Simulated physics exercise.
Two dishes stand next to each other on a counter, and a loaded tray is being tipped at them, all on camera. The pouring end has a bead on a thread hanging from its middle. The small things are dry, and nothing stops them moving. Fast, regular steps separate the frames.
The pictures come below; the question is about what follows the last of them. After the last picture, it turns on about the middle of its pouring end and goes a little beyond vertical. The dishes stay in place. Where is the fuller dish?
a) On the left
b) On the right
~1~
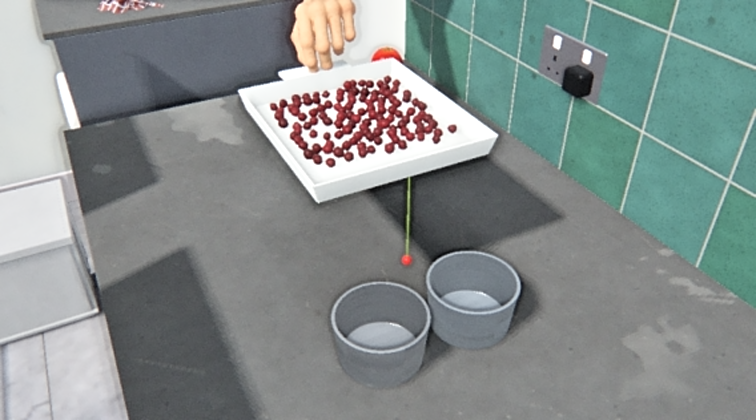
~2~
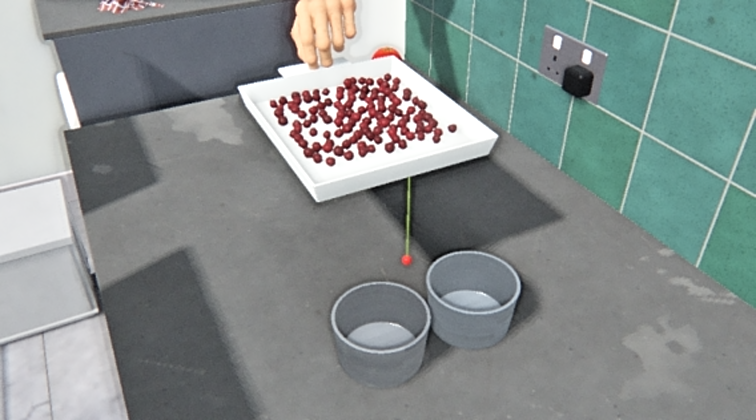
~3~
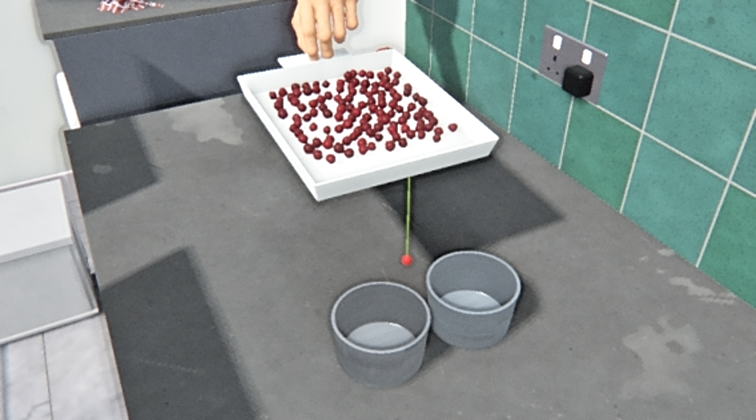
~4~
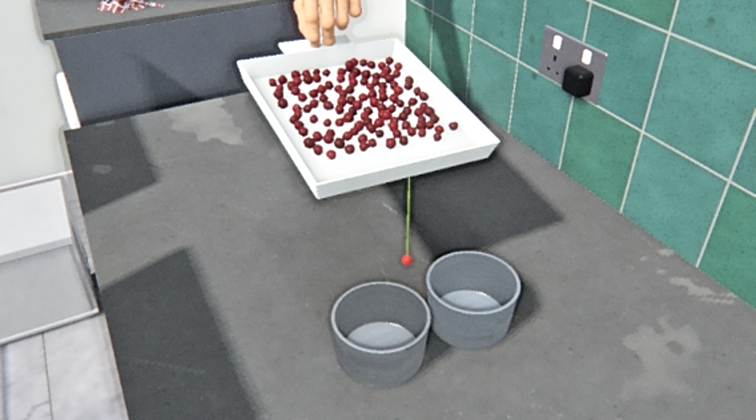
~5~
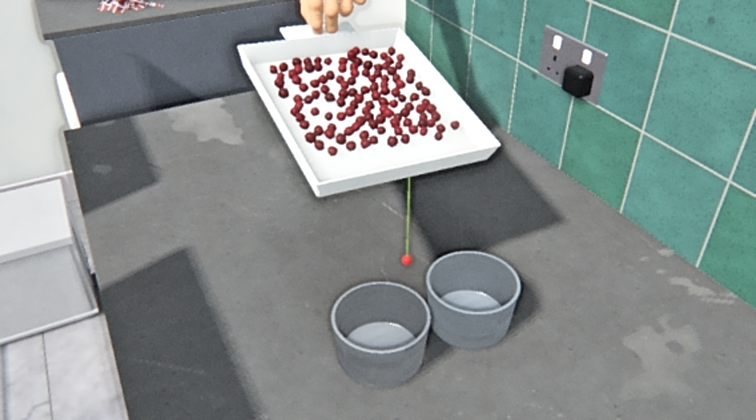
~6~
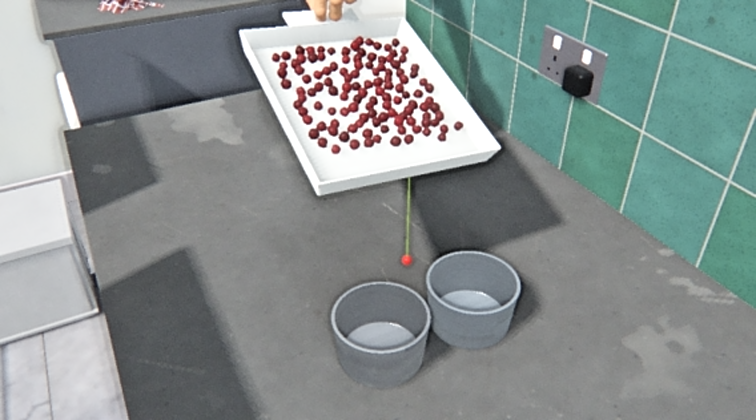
On the right.
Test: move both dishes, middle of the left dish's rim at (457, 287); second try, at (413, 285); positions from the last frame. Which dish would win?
In order of the tries: The dish on the left side, then the dish on the right side.
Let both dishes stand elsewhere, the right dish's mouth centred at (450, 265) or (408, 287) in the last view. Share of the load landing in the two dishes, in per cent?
40 per cent, then 10 per cent.
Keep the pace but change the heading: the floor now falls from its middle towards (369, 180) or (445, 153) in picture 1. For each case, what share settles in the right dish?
Roughly 0 percent, then 40 percent.
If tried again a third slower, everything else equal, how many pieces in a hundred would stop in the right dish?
Around 50 in every hundred.
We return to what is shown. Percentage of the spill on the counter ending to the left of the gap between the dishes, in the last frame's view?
Close to 0 %.
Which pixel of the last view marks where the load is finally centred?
About (475, 313).
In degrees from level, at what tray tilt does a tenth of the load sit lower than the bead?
The tilt is near 100° by then.
Just after the last frame, tray tipped steeply; every one on the tray.
A moment on, tray tipped right over; the larger part on the tray; about a tenth in the right dish; about a tenth outside both; just a few in the air.
Further on, tray tipped past a quarter turn; about a tenth in the left dish; roughly half in the right dish; roughly a third outside both.
When it is over, tray tipped past a quarter turn; about a tenth in the left dish; roughly half in the right dish; roughly a third outside both.
